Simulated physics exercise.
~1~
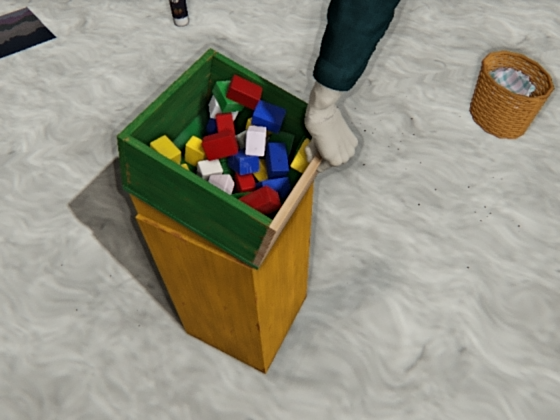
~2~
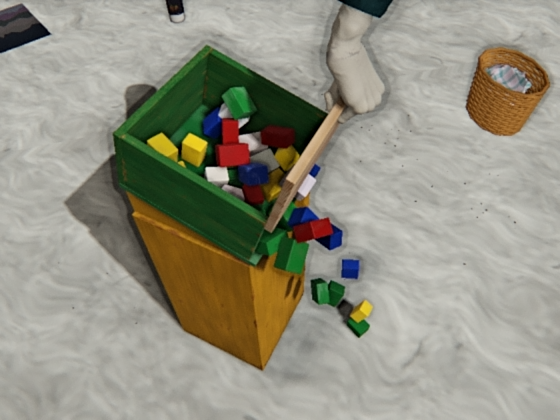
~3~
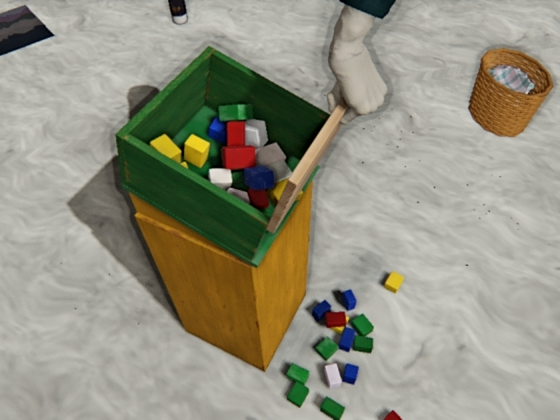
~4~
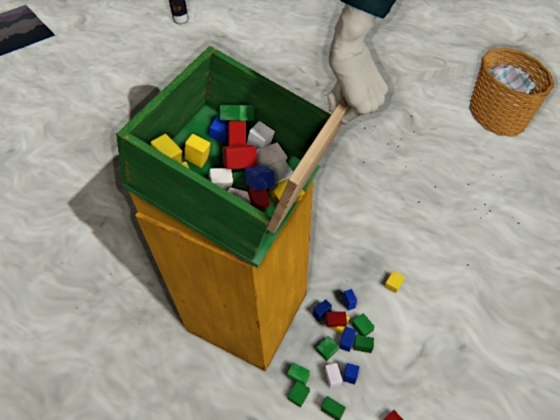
Colourful toy bricks spill from a green chute onto the floor as a hand lifts its gate, then settle.
